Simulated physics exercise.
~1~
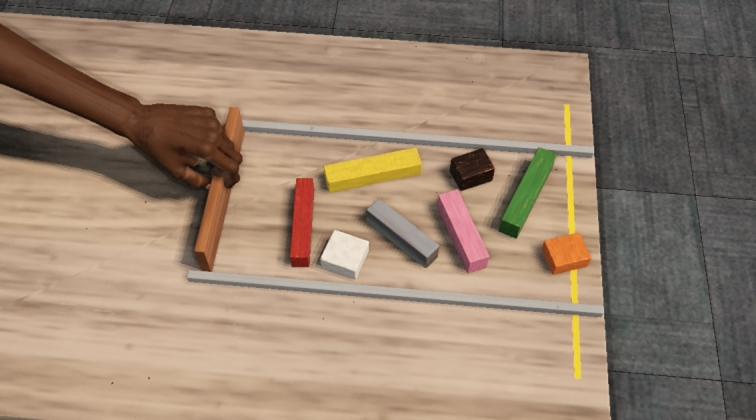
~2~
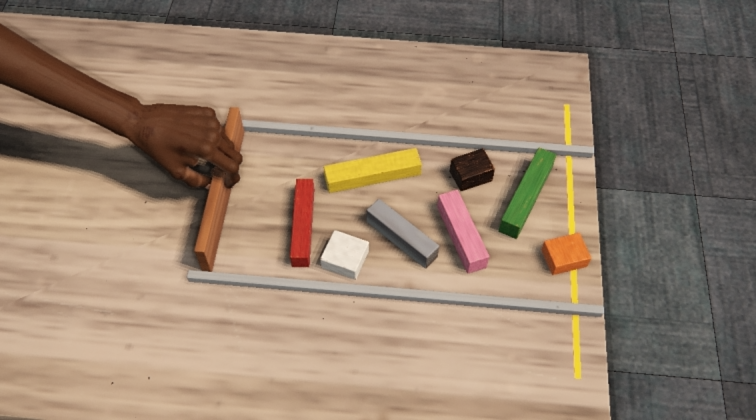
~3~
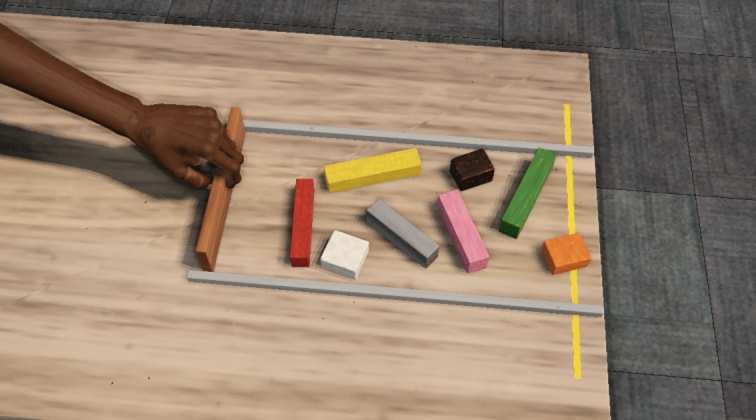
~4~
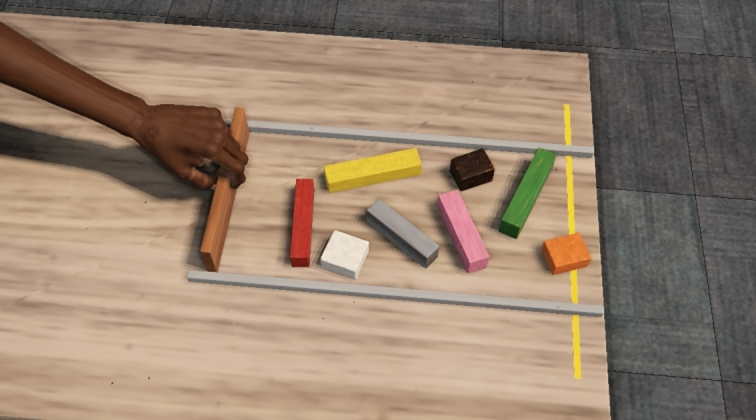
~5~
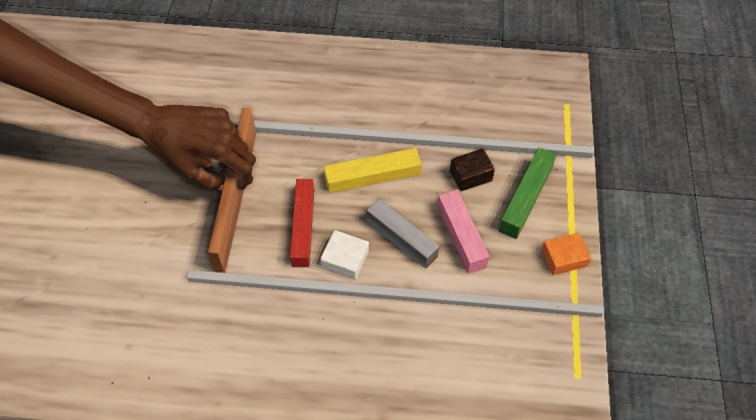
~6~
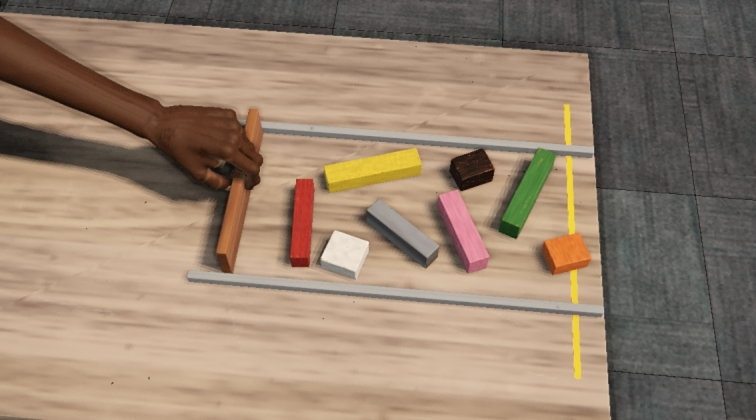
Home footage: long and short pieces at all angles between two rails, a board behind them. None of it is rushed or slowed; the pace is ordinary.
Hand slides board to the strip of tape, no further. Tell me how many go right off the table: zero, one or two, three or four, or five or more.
Five or more go right off.
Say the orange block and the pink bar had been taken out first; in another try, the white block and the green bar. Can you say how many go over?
The answer is 5 and then 4.
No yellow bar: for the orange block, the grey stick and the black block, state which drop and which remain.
Result - orange block: Gone; grey stick: Gone; black block: Up.
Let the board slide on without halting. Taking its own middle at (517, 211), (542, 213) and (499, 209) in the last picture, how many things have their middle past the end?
First 2, then 4, then 2.
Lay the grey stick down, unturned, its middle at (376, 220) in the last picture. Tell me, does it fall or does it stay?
From that start it falls away.
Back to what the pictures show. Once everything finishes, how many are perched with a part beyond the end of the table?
In total, 0 of them.
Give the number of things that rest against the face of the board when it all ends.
It adds up to 1.
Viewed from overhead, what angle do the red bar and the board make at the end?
Out of line by around 0°.
Soon after, none off yet; orange block at rest near (566, 254); green bar at rest near (528, 192); black block moving near (477, 173).
At rest, the number that fall off is five or more; fallen, white block, yellow bar, grey stick, pink bar, black block, green bar and orange block.
